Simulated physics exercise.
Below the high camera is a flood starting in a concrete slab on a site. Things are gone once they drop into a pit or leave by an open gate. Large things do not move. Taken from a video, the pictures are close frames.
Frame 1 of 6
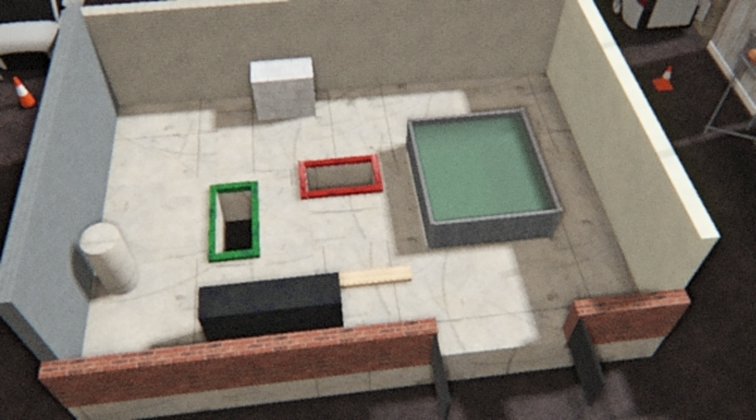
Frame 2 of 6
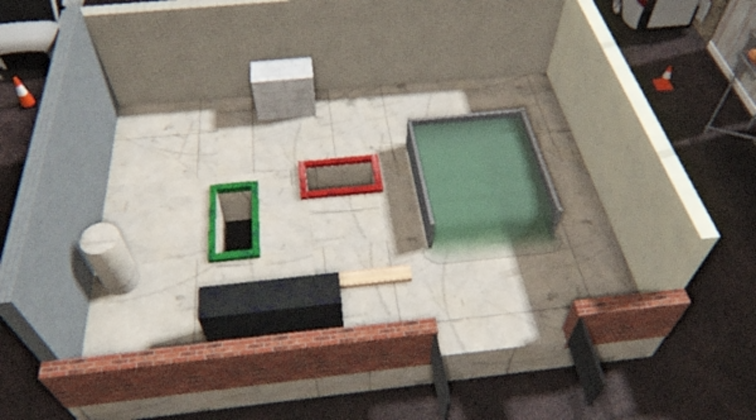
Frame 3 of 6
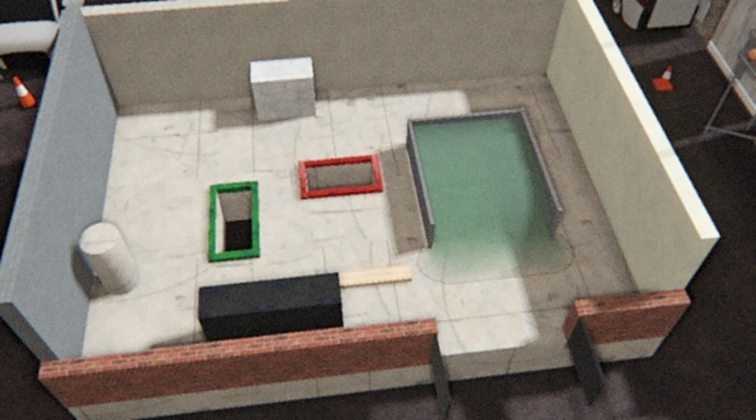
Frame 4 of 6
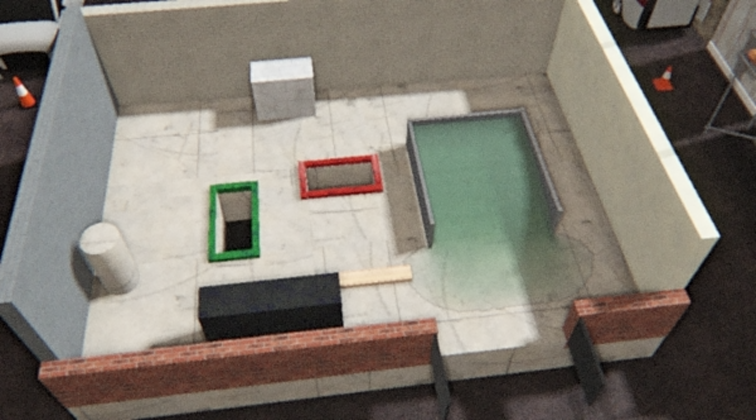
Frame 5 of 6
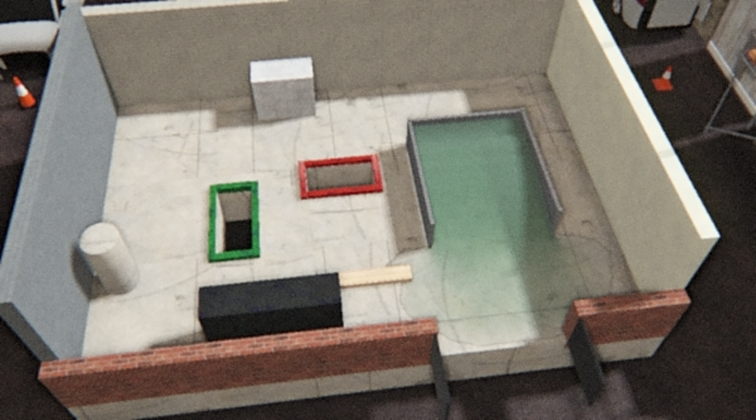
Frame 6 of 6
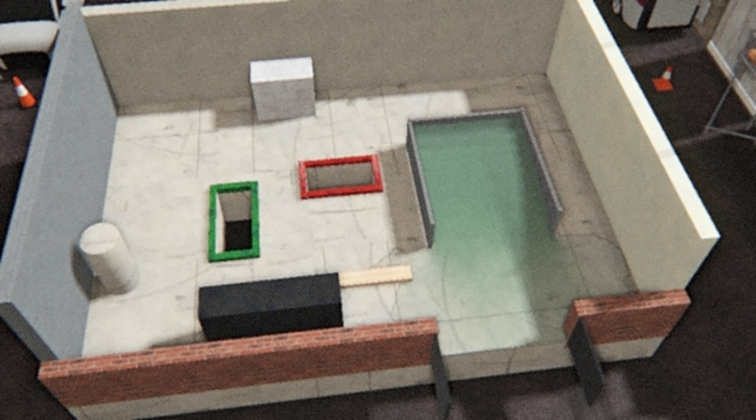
We see a walled concrete slab with a green-framed pit, a red-framed pit and a tank of green water, whose near side disappears before the water spreads across the floor toward the gap in the brick wall.
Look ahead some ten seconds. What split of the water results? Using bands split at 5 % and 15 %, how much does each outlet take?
I would say the gate draws off over 15 %, the green pit draws off under 5 %, the red pit draws off under 5 %.
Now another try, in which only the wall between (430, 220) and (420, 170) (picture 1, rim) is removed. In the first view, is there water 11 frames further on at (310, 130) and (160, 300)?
Well, the first place ends up left untouched, and the second one drenched.
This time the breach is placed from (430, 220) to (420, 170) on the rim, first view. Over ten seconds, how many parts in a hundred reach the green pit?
Approximate share, green: 15 in a hundred.
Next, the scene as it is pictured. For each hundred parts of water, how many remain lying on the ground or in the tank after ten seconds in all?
Near 38 in a hundred.
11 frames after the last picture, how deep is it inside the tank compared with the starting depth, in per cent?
That comes to some 36 per cent.
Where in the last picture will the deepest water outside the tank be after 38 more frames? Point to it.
I'd mark about pixel (549, 82).
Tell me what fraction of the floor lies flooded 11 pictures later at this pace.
Around 20 percent, give or take.
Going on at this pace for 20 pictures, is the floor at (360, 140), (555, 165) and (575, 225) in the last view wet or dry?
In turn, the three spots are high and dry, soaked and soaked.
A moment on, water covers 15 % of the floor; the gate 11 %, the green pit 0 %, the red pit 0 %.
Next, water covers 20 % of the floor; the gate 25 %, the green pit 0 %, the red pit 0 %.
Then, water covers 30 % of the floor; the gate 42 %, the green pit 0 %, the red pit 0 %.
Later, water covers 40 % of the floor; the gate 55 %, the green pit 0 %, the red pit 0 %.
In the end, water covers 60 % of the floor; the gate 63 %, the green pit 0 %, the red pit 0 %.
